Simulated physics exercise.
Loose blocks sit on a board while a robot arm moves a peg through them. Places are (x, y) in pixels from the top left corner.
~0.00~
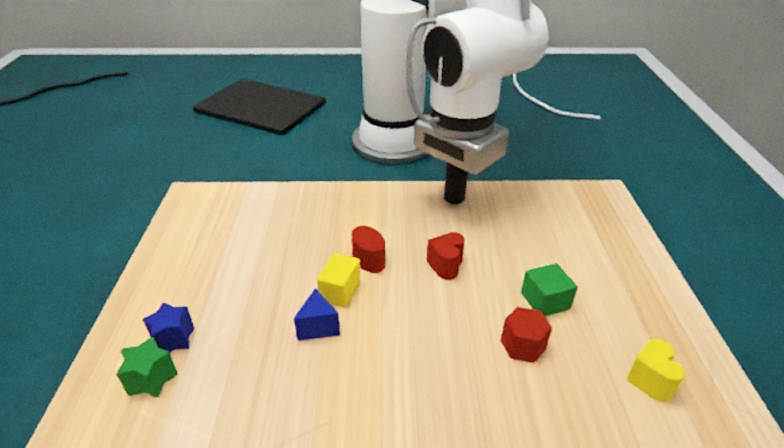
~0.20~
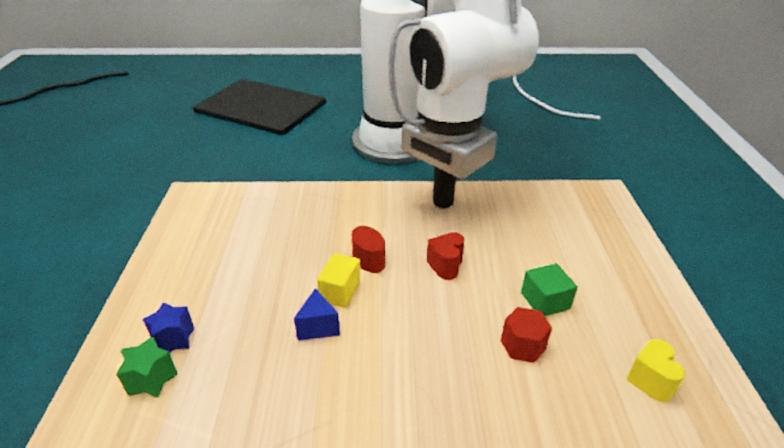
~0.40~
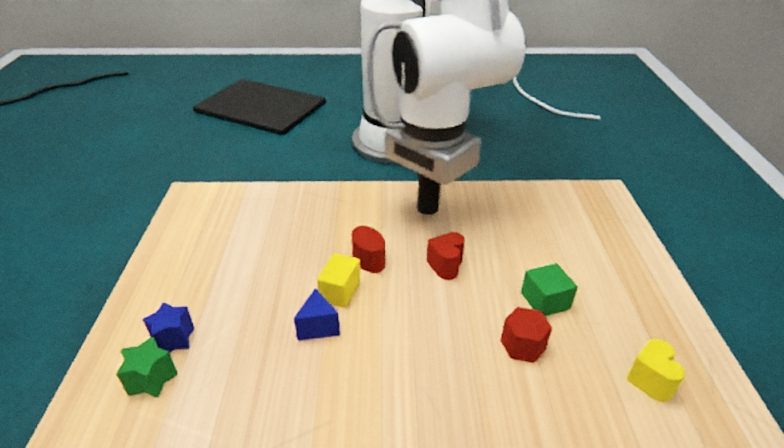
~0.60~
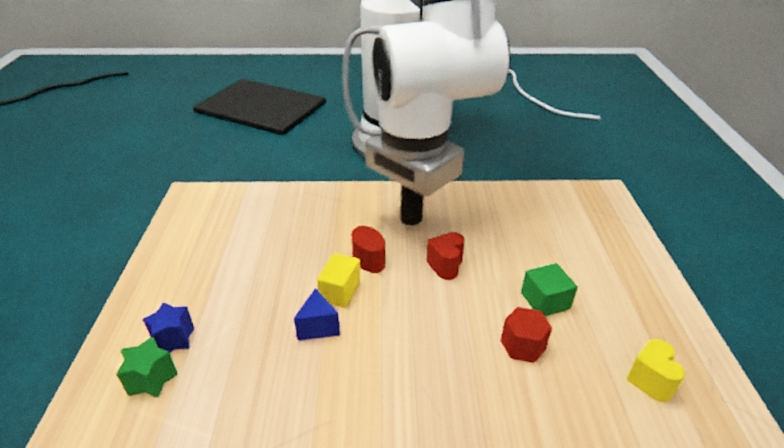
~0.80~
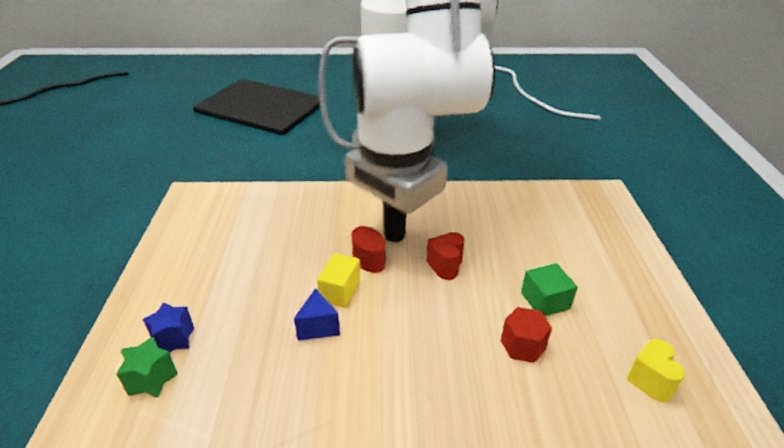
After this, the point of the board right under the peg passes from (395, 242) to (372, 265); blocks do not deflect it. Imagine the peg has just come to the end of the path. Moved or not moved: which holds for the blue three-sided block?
By the last moment of the path, the blue three-sided block has stayed put.
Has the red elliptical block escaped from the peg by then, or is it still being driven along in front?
The block sits ahead of the peg.
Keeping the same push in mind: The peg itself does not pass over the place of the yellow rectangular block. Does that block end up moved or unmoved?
The result: It moves.
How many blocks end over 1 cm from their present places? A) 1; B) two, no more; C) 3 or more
I'll go with B - two, no more.
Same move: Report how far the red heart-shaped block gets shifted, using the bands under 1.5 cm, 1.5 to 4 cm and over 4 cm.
The smallest band: Under 1.5 cm.
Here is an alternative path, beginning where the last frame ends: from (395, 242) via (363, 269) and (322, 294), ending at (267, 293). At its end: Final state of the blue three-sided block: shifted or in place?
My prediction: It moves.
The first path, step by step. Halfway along, peg (383, 246); red elliptical block (361, 242).
At the end, peg (372, 258); blue three-sided block not moved; yellow rectangular block (328, 278), turned 20° clockwise; red elliptical block (349, 255); red heart-shaped block not moved.
